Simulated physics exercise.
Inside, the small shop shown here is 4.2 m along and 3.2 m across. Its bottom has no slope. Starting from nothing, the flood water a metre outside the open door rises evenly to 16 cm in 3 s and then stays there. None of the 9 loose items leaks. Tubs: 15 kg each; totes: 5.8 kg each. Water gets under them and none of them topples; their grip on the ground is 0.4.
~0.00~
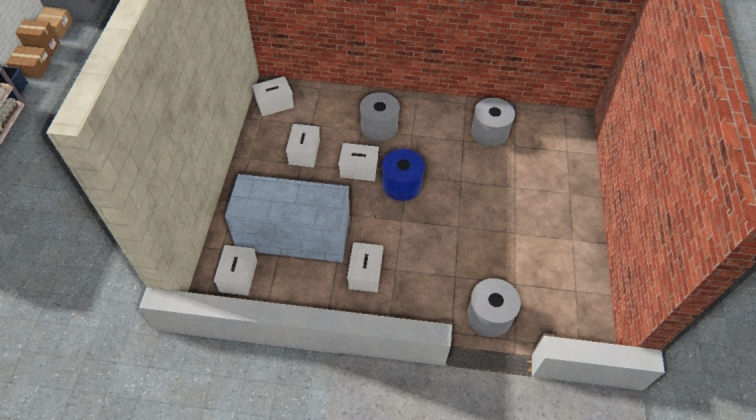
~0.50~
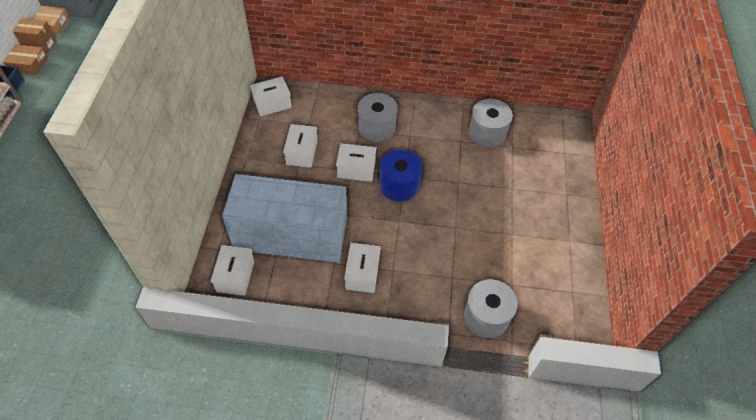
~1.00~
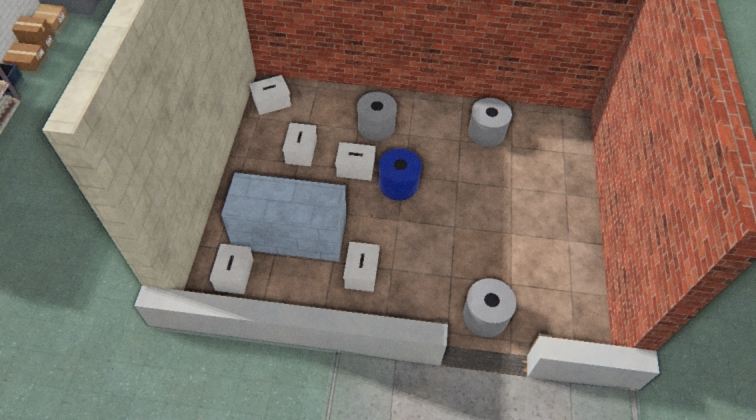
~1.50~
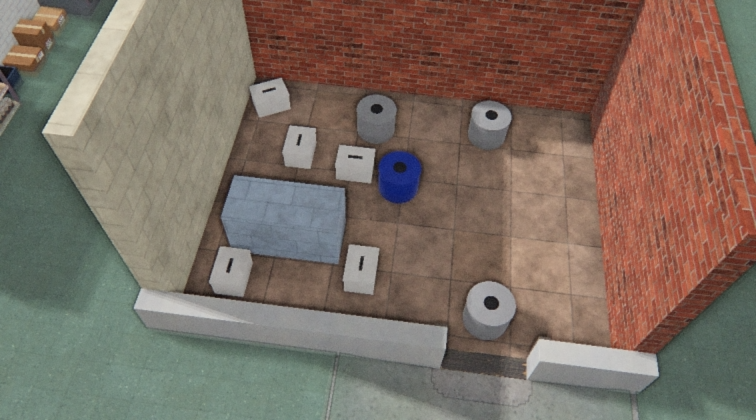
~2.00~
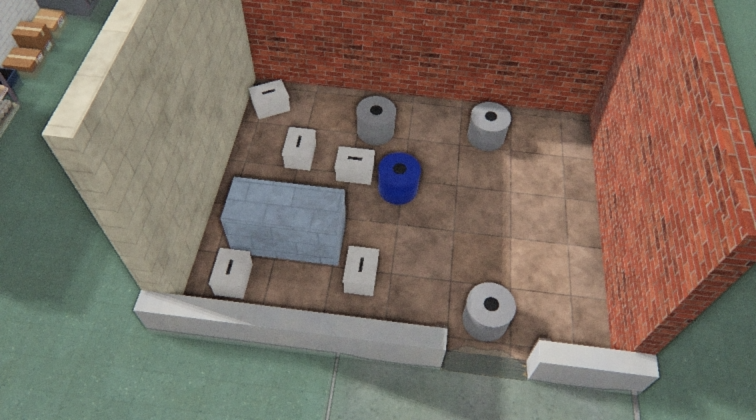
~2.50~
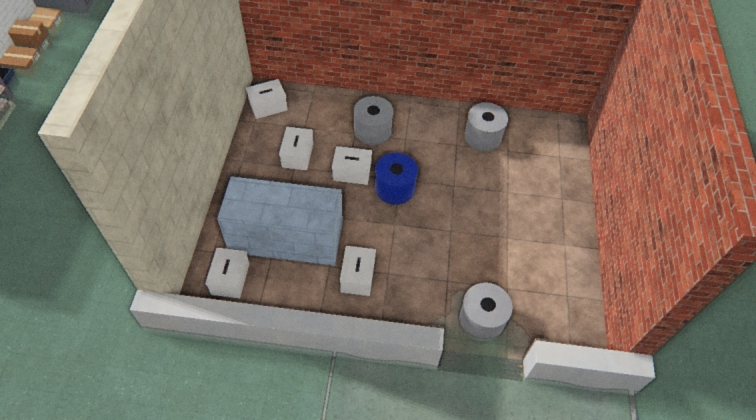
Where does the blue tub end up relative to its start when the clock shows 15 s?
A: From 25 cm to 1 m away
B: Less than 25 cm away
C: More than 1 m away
B.
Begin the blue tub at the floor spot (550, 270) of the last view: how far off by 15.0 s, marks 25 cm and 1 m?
By then it keeps its spot.
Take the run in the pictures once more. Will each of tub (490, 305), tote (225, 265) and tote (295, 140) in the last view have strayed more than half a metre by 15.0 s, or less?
Taking them in order: Greater; smaller; greater.
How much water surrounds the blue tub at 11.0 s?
6 cm, roughly.
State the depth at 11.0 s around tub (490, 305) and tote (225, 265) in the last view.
Depth approx. 7 cm / 4 cm.
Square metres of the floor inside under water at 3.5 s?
About 2.5 m2.
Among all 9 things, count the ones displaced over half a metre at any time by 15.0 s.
3 in all.
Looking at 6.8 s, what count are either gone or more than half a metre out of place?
That would be 1.
After 3.5 s the blue tub is near (397, 169), 0.0 m from its start, aground; 0 afloat.
After 6.8 s the blue tub is near (397, 169), 0.0 m from its start, aground; 0 afloat.
After 11.0 s the blue tub is near (397, 169), 0.0 m from its start, aground; 3 afloat.
After 15.0 s the blue tub is near (395, 169), 0.0 m from its start, aground; 5 afloat.
